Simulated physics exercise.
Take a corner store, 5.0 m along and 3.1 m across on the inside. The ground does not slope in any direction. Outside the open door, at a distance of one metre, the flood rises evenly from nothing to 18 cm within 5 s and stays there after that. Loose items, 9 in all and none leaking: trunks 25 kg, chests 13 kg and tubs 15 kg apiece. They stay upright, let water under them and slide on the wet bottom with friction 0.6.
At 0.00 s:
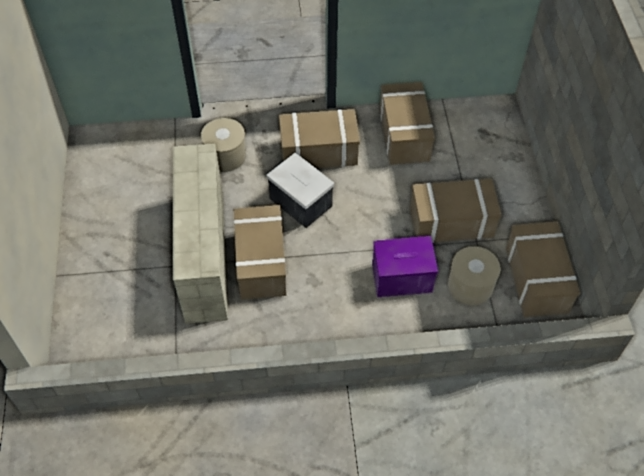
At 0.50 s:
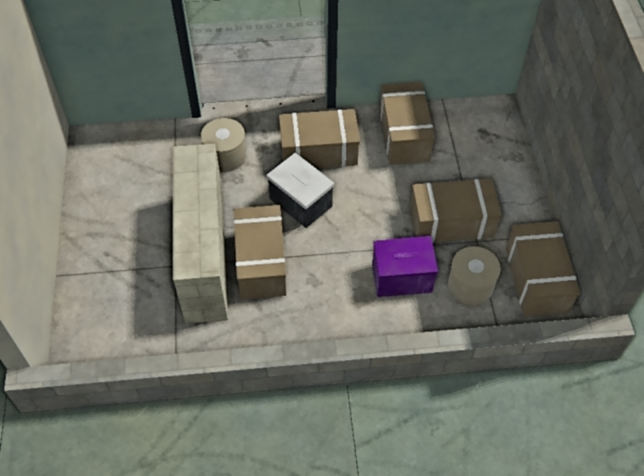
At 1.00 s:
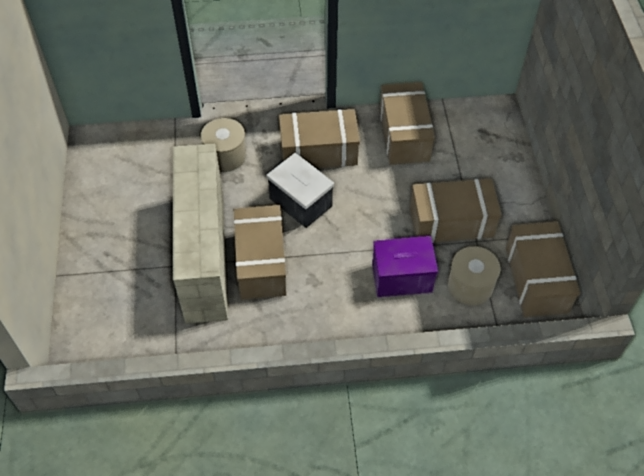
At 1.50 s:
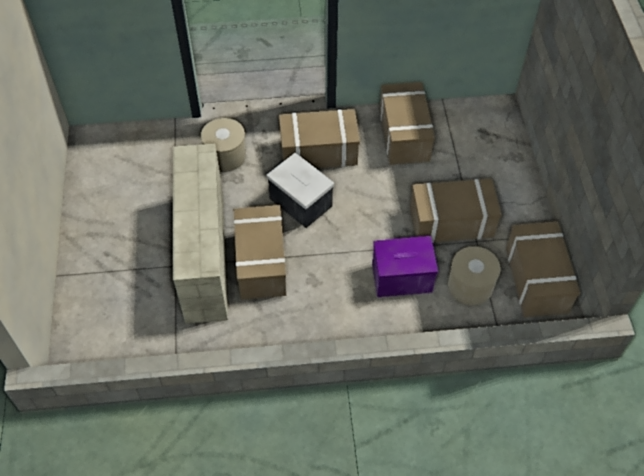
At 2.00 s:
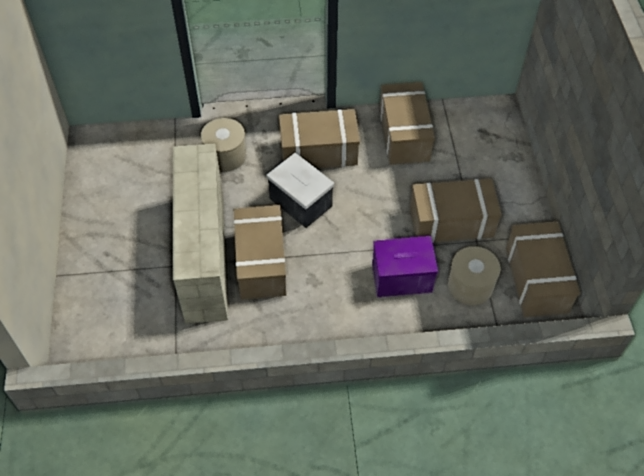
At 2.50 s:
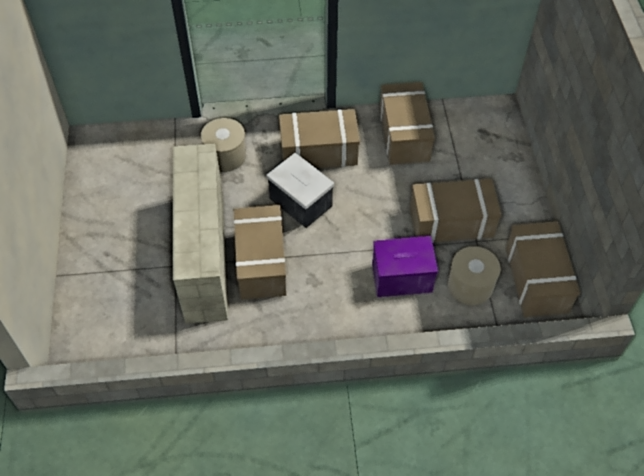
In a corner store with boxes, round tubs and a purple chest on the floor, greenish water spread over the ground outside and crept up to the open doorway, while nothing inside moved.
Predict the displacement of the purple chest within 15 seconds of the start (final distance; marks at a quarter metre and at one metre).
The purple chest has gone a long way by then.
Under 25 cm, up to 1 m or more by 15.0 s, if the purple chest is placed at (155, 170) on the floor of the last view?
It moves a short way.
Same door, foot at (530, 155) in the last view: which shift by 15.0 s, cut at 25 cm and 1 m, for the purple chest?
Outcome: The purple chest moves only slightly.
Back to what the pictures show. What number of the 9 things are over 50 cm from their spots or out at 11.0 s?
By that time the total stands at 6.
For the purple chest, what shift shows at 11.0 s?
Some 120 cm from the start.
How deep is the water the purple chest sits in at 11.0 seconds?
Depth: About 11 cm.
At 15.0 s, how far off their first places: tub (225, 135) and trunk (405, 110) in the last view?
Shifts: 20 cm / 140 cm.
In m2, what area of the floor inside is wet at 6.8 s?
I'd estimate close to 9.5 m2.
After 3.5 s the purple chest is near (405, 256), 0.0 m from its start, aground; 0 afloat.
After 6.8 s the purple chest is near (409, 259), 0.0 m from its start, aground; 0 afloat.
After 11.0 s the purple chest is near (527, 294), 1.2 m from its start, afloat; 7 afloat.
After 15.0 s the purple chest is near (519, 134), 1.9 m from its start, afloat; 9 afloat.
